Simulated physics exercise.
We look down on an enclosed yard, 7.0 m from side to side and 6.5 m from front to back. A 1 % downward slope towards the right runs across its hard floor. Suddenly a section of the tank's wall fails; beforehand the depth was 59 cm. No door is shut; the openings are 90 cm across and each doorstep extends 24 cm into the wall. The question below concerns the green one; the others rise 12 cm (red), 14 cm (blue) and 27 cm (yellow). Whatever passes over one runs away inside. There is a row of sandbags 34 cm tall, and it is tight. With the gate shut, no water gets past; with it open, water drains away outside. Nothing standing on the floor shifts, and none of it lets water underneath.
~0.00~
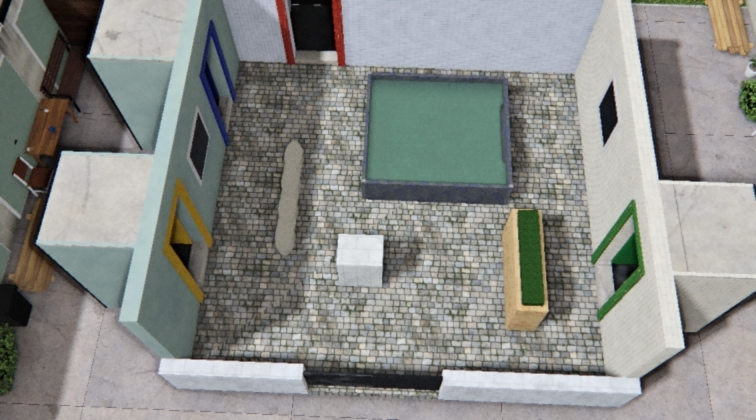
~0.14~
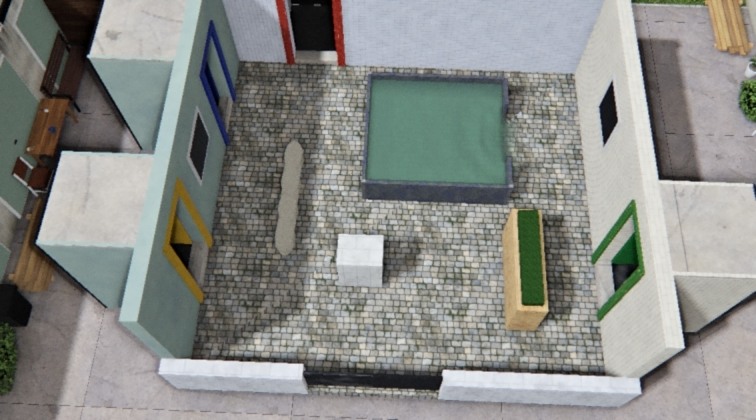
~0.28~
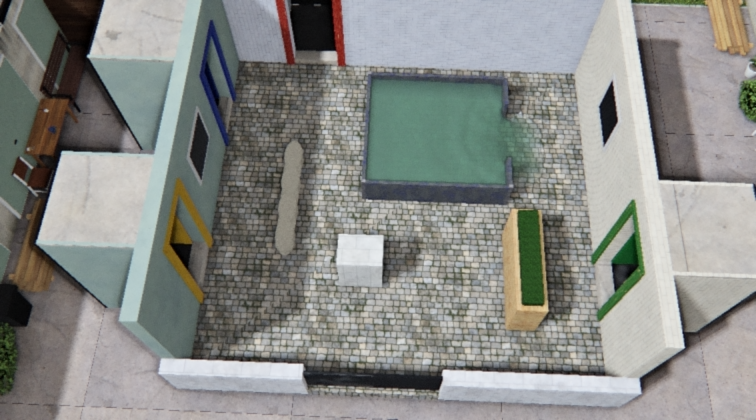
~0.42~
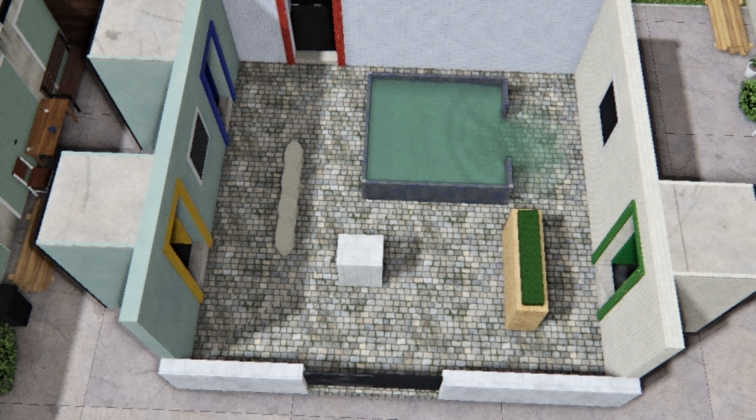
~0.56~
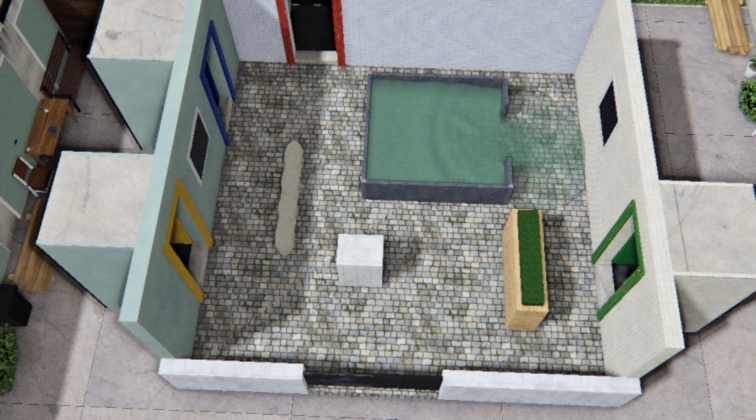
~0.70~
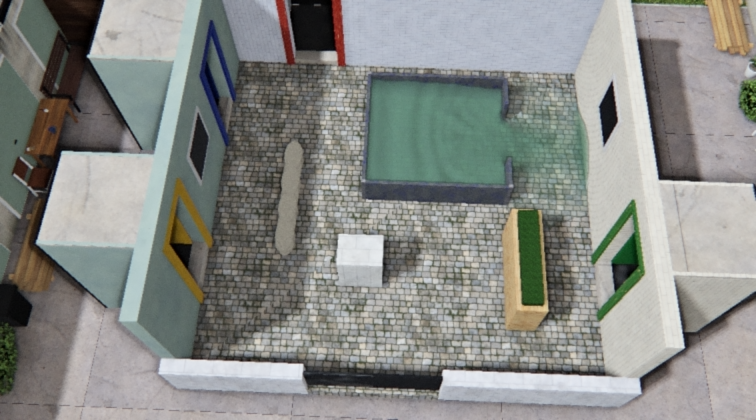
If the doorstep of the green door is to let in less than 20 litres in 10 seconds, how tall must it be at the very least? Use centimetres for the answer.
At the very least, close to 15 cm.
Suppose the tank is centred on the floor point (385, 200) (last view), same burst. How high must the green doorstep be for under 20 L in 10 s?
8.5 cm, give or take.
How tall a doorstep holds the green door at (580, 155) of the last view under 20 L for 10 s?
It needs about 39 cm.
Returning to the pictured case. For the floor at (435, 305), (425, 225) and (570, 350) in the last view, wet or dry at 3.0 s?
In turn: Still dry, not reached, wet.
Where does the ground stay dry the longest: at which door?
Yellow.
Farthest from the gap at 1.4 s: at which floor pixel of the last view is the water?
Pixel close to (587, 277).
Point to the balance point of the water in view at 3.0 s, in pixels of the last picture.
The balance point sits at roughly (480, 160).
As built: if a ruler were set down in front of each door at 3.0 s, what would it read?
Centimetres: Green = 9, red = 0, blue = 0, yellow = 0.
After 1.4 s water covers 10 % of the floor, deepest (44 cm) near (576, 156); it has not reached the green door.
After 3.0 s water covers 30 % of the floor, deepest (40 cm) near (568, 81); 9 cm at the green door, 0 litres in over its 22 cm doorstep.
After 10.0 s water covers 95 % of the floor, deepest (16 cm) near (598, 388); 15 cm at the green door, 0 litres in over its 22 cm doorstep.
At the green door as built, the water arrived by 1.5 s and peaked near 19 cm at 7.2 s.
Run again over the same 10 s with other heights there, 35 litres in over 13.5 cm, 4 litres over 18.5 cm. The limit of 20 litres is kept from about 15 cm up.
